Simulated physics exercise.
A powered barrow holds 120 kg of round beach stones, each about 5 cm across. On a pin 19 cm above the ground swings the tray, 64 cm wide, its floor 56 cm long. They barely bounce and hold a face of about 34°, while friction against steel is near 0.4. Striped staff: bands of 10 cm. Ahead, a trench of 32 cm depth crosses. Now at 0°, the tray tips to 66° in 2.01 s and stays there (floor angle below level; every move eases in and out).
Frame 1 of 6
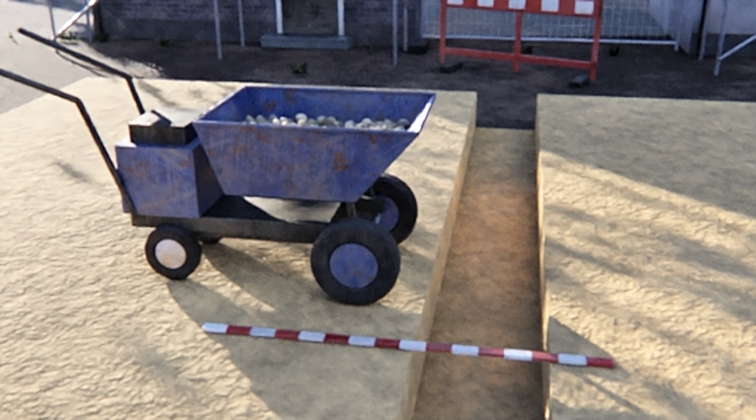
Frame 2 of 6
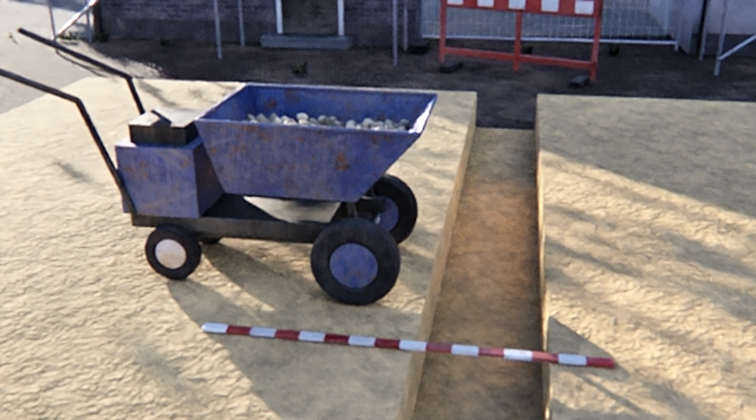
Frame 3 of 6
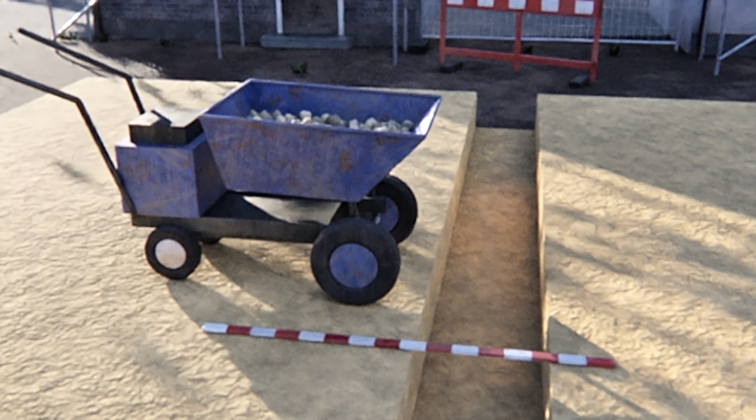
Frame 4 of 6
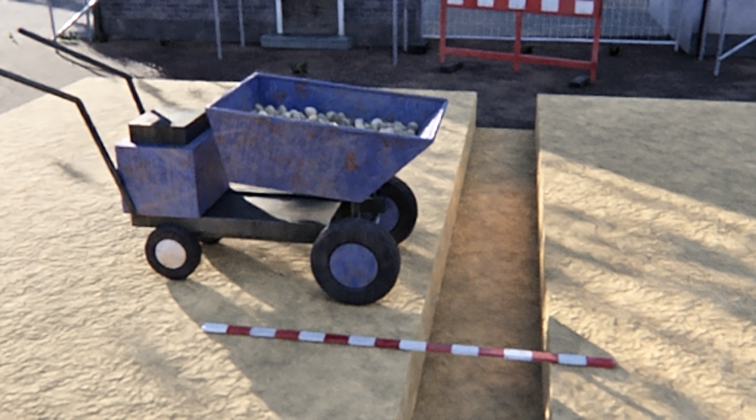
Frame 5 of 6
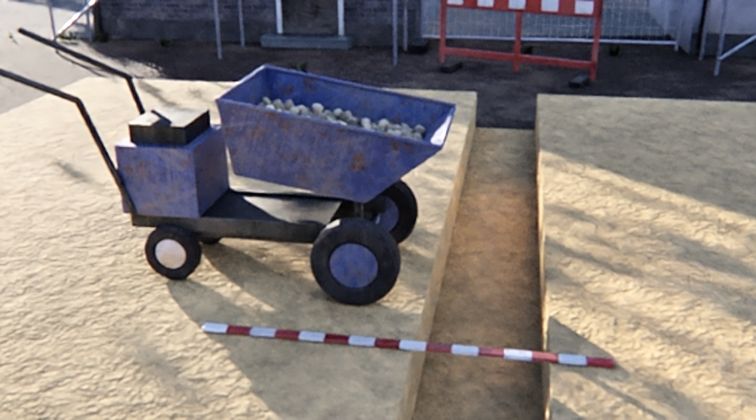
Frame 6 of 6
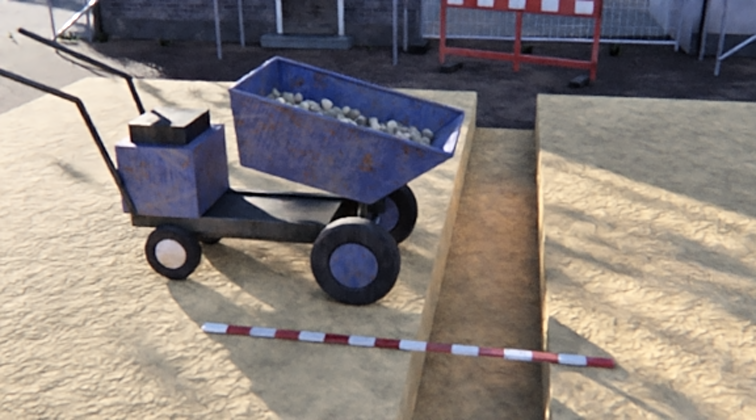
At the start, a blue powered barrow loaded with round stones stands left of a trench, its tray level, with a red-and-white striped staff lying in front. The tray then slowly tilts, its back end rising and its right lip dipping slightly, while the wheels and chassis stay still.
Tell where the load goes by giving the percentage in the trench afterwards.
About 58 per cent of the load is in the trench.
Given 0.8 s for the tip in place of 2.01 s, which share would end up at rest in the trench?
Estimate: About 45 %.
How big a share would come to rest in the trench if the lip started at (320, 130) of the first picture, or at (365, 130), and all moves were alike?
I'd expect some 100 per cent, then some 100.
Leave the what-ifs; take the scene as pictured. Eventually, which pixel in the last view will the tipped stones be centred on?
Their centre sits close to (536, 329).
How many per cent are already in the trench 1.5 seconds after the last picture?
Approx. 20 % of the load.
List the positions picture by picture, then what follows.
Lip at (418, 134), floor tilted 0°, highest stones at (316, 127), in the first picture.
Lip at (420, 135), floor tilted 1°, highest stones at (317, 126), in the second picture.
Lip at (425, 137), floor tilted 3°, highest stones at (305, 123), in the third picture.
Lip at (433, 142), floor tilted 6°, highest stones at (279, 116), in the fourth picture.
Lip at (442, 148), floor tilted 9°, highest stones at (280, 109), in the fifth picture.
Lip at (453, 156), floor tilted 14°, highest stones at (286, 101), in the sixth picture.
Then, 0.9 s after the last picture the floor is at 56°, 100 % in the tray; the foremost stones are at (510, 221).
Then, 1.5 s after the last picture the floor is at 66°, 49 % in the tray, 22 % in the trench, 30 % past the trench; the foremost stones are at (649, 286).
Then, 1.9 s after the last picture the floor is at 66°, 23 % in the tray, 35 % in the trench, 42 % past the trench; the foremost stones are at (706, 294).
Then, 3.8 s after the last picture the floor is at 66°, 0 % in the tray, 58 % in the trench, 42 % past the trench; the foremost stones are at (719, 295).
